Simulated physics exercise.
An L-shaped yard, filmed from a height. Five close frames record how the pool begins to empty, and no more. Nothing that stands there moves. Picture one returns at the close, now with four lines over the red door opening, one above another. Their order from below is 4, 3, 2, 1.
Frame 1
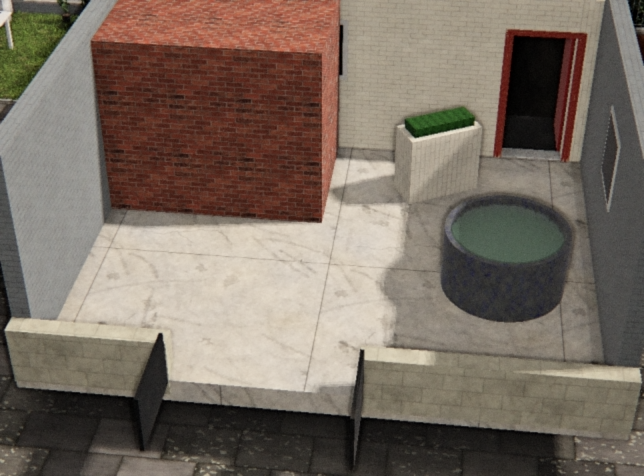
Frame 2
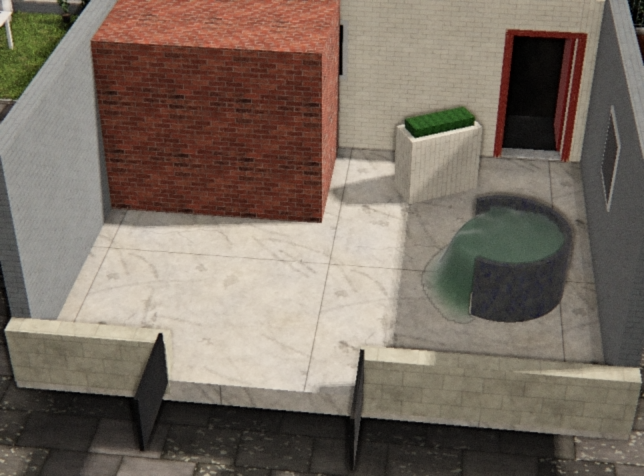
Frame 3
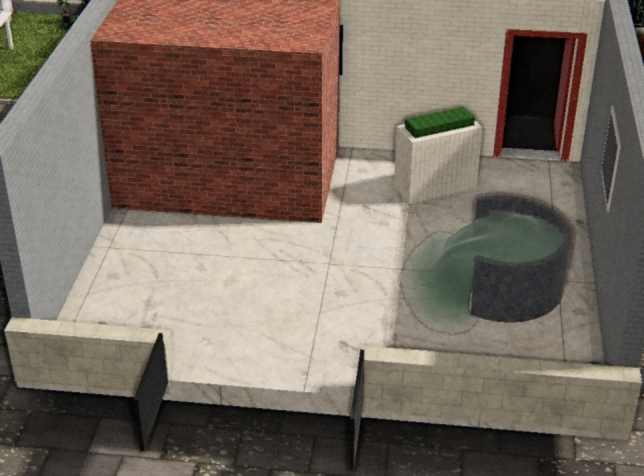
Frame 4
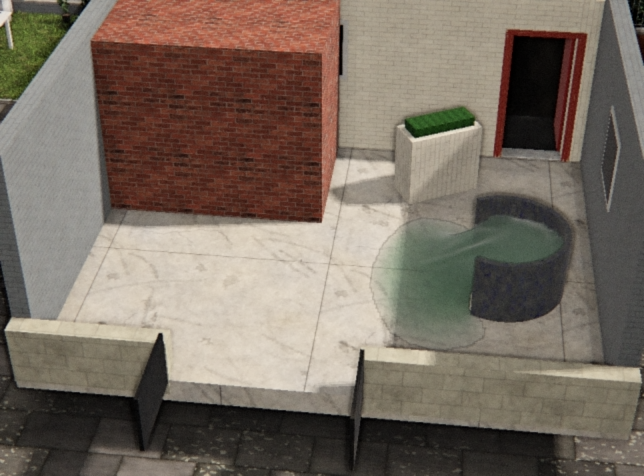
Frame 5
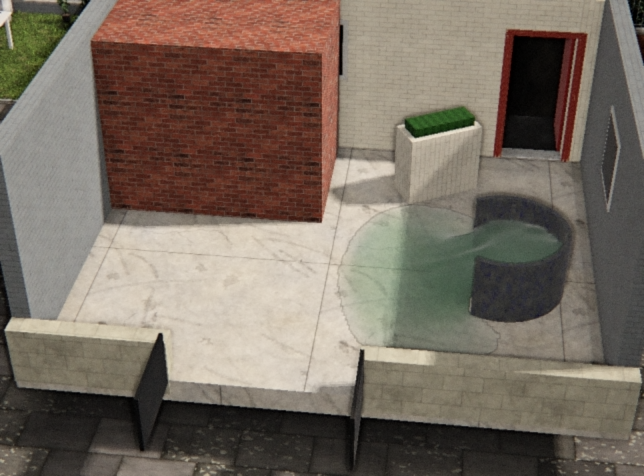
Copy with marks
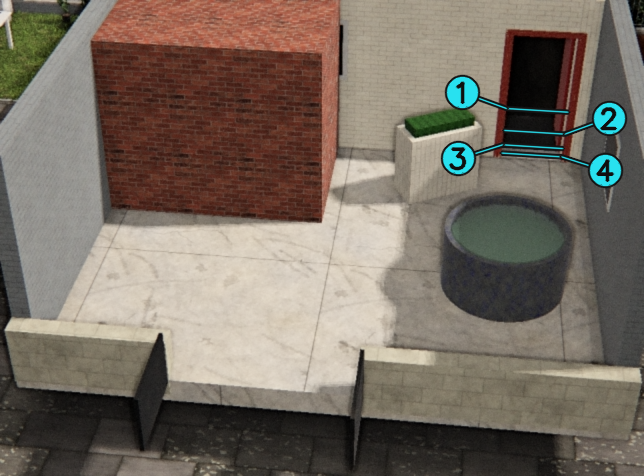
Green water sits still in a round dark pool on the right side of a walled yard, near a red-framed doorway and a planter. The pool's left side opens, and water pours out onto the pale paving, spreading leftward in a widening, rounded sheet while the level inside drops.
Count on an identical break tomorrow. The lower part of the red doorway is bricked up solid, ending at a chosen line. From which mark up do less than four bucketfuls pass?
4.
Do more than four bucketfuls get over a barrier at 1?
No, that is safe.
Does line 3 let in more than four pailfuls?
No, not at all.
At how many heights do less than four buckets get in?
All of the four.
On the marked copy, 1 at (537, 110); 2 at (534, 132); 3 at (532, 146); 4 at (531, 154); from the bottom up 4, 3, 2, 1.
If 1 is chosen, nothing gets over.
If 2 is chosen, nothing gets over.
If 3 is chosen, nothing gets over.
If 4 is chosen, nothing gets over.
